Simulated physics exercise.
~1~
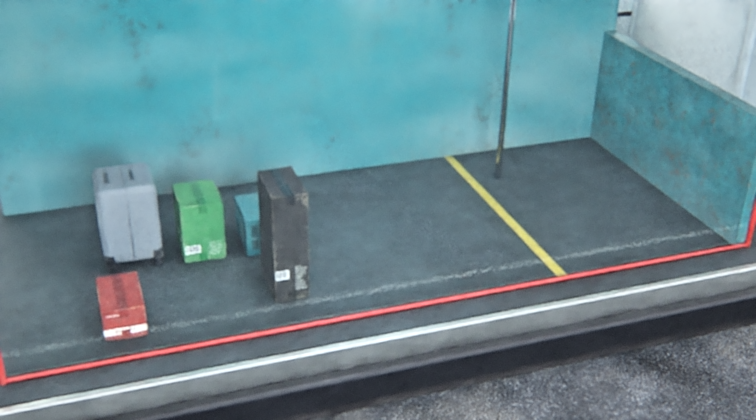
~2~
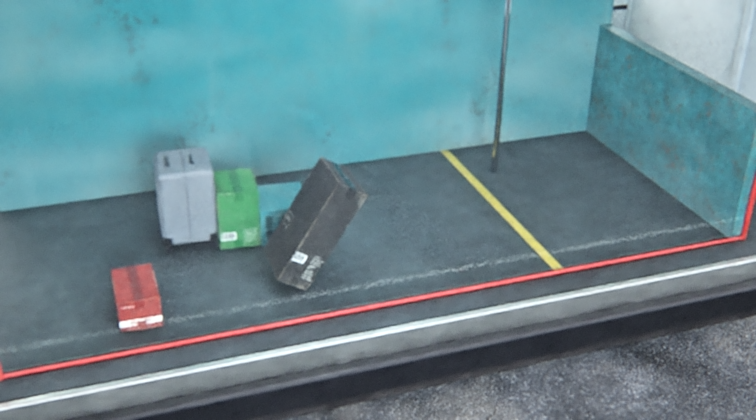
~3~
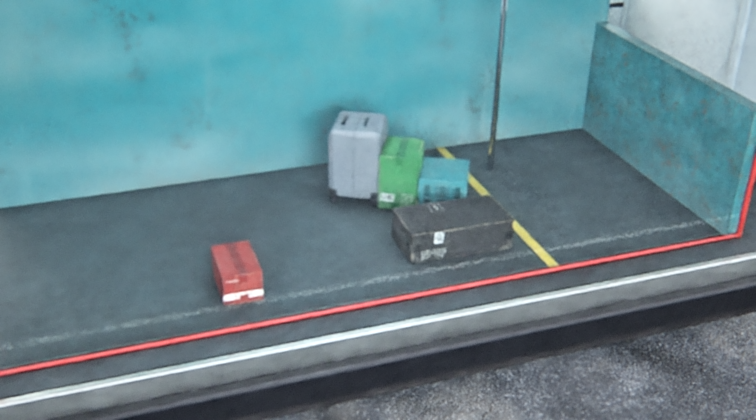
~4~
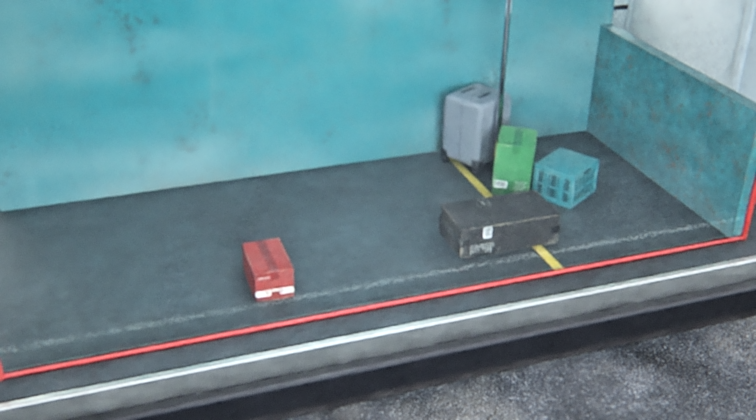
The tall black box toppled onto its right side as it slid right along the bay with a grey case, green carton, teal crate and red carton; the case, green carton and crate crossed the yellow line, while the black box and red carton stopped short.
